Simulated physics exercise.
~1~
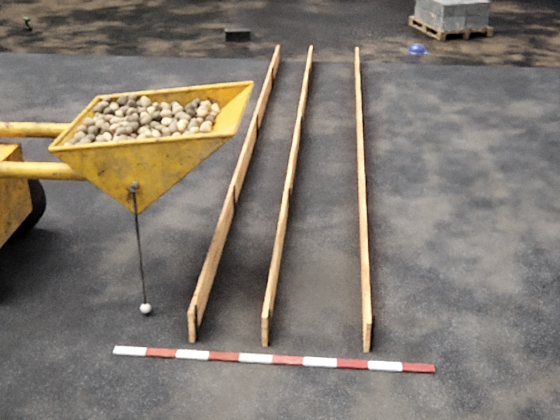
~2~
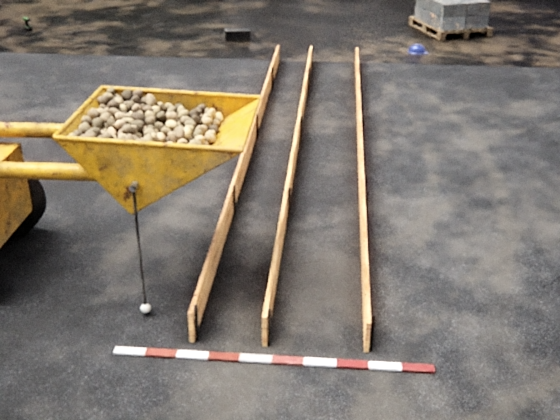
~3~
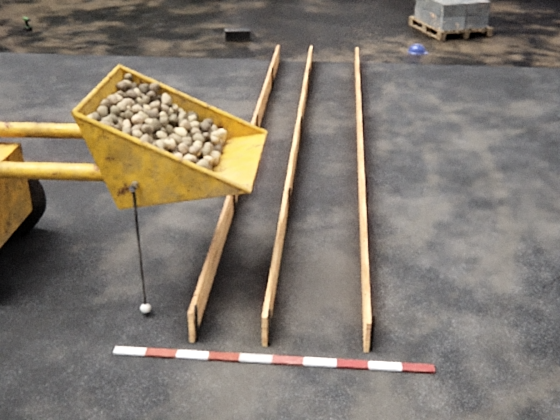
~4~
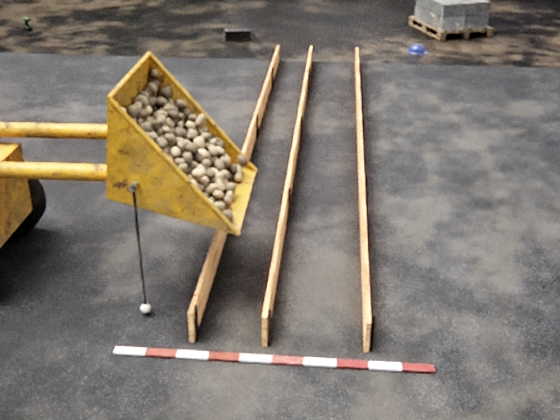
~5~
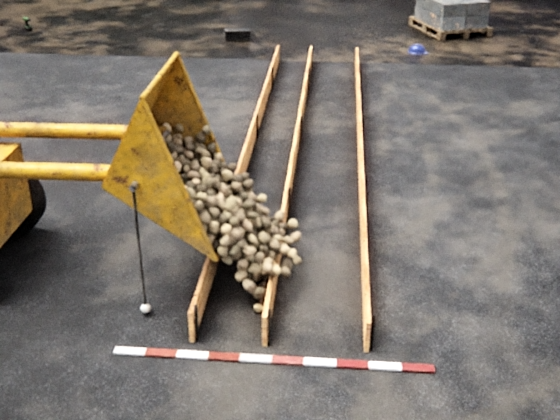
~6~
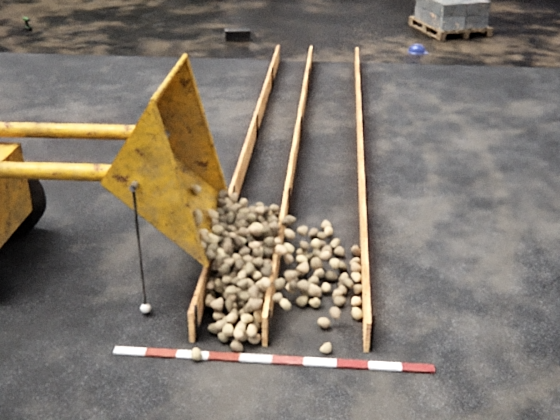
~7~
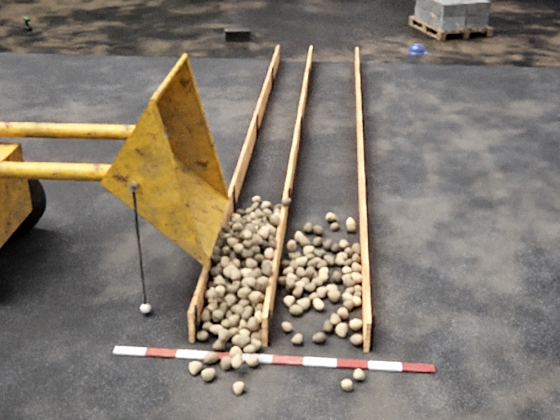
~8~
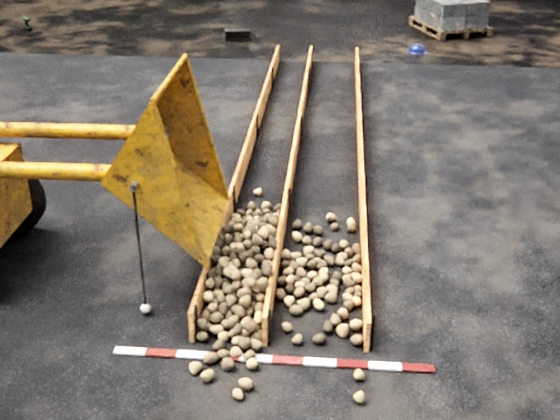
The footage shows a yellow loader bucket full of smooth rounded stones tipping down to the right until they pour out between wooden planks on dark ground. Most settle in the nearer bay beside the bucket, fewer in the far one, and a few roll past the red and white strip.
